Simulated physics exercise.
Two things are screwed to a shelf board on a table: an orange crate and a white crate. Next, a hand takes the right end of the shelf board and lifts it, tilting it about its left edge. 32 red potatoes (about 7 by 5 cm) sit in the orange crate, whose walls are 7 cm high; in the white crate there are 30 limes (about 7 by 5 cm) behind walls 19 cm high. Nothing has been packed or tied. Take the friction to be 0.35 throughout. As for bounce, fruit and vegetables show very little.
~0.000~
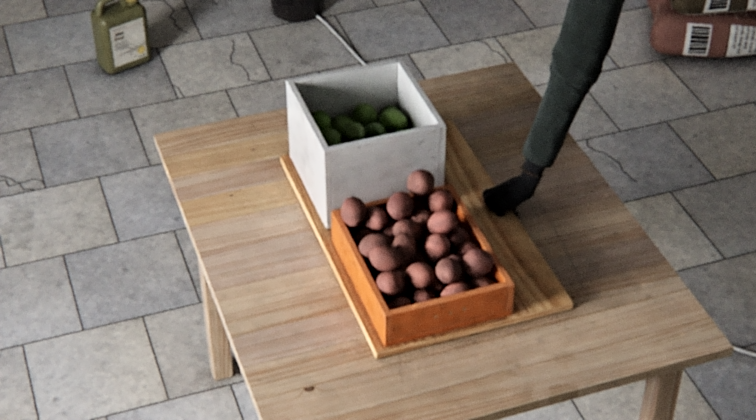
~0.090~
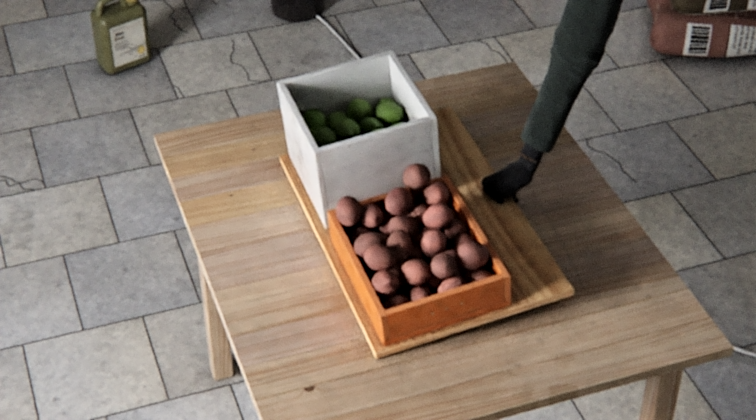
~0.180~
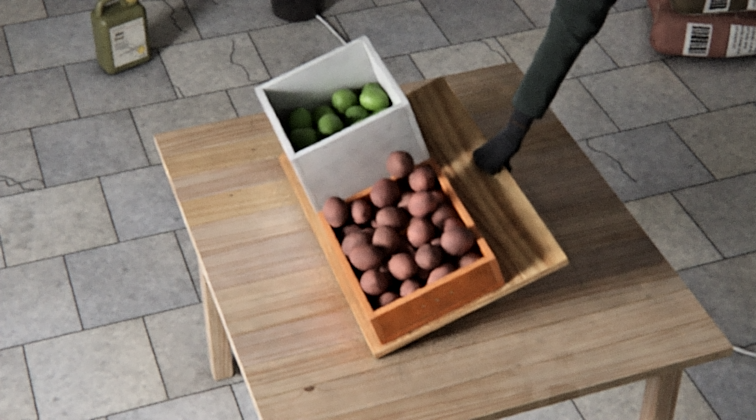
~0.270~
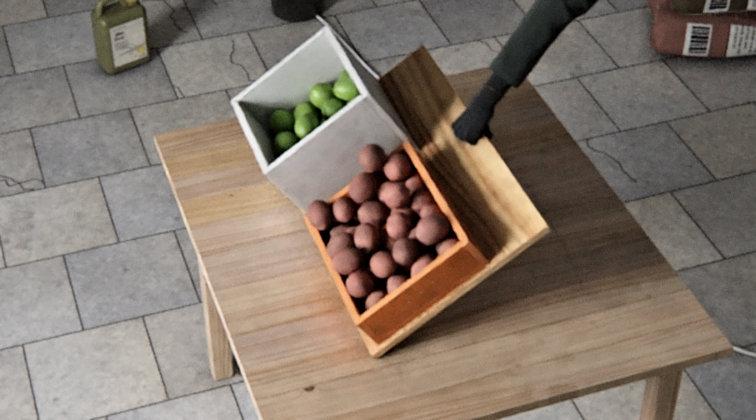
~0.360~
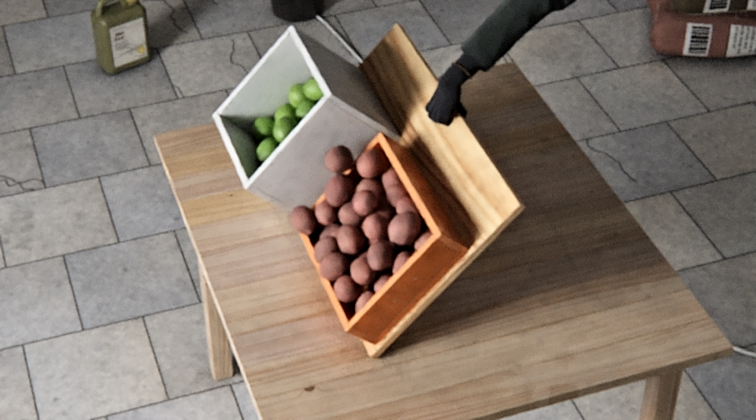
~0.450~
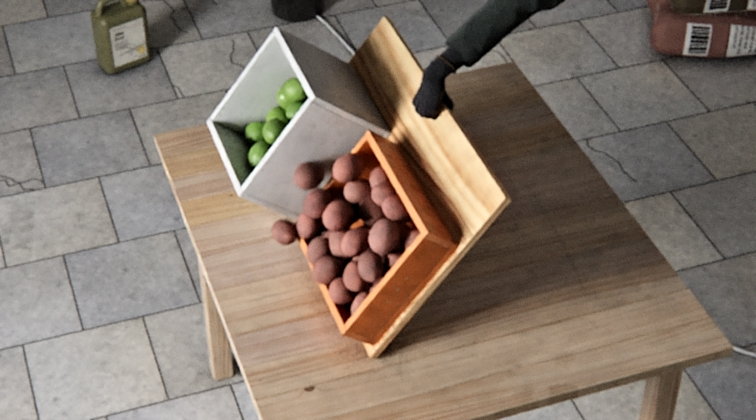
Gloved hand lifting one side of a board on a table, steeply tilting attached crates of limes and potatoes, two potatoes leaving the orange crate.
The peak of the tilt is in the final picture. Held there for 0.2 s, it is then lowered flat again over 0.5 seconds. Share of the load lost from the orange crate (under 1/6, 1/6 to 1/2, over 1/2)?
1/6 to 1/2.
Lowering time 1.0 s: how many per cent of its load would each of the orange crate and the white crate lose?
Orange crate 40, white crate 0 per cent.
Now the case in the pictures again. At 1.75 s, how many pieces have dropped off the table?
I'd estimate some 5 by that time.
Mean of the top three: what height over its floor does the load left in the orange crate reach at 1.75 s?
10 cm or thereabouts.
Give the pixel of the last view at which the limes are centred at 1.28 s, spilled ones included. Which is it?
Close to (349, 150).
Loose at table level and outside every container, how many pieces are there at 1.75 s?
I'd put it at close to 5.
After 0.66 s, tilt 51°; 4 of 32 out of the orange crate and 0 of 30 out of the white crate.
After 0.92 s, tilt 22°; 10 of 32 out of the orange crate and 0 of 30 out of the white crate.
After 1.28 s, tilt 0°; 10 of 32 out of the orange crate and 0 of 30 out of the white crate.
Outcome (at 1.75 s), 10 of 32 out of the orange crate and 0 of 30 out of the white crate. Asked share, 10 of 32, 31 per cent.
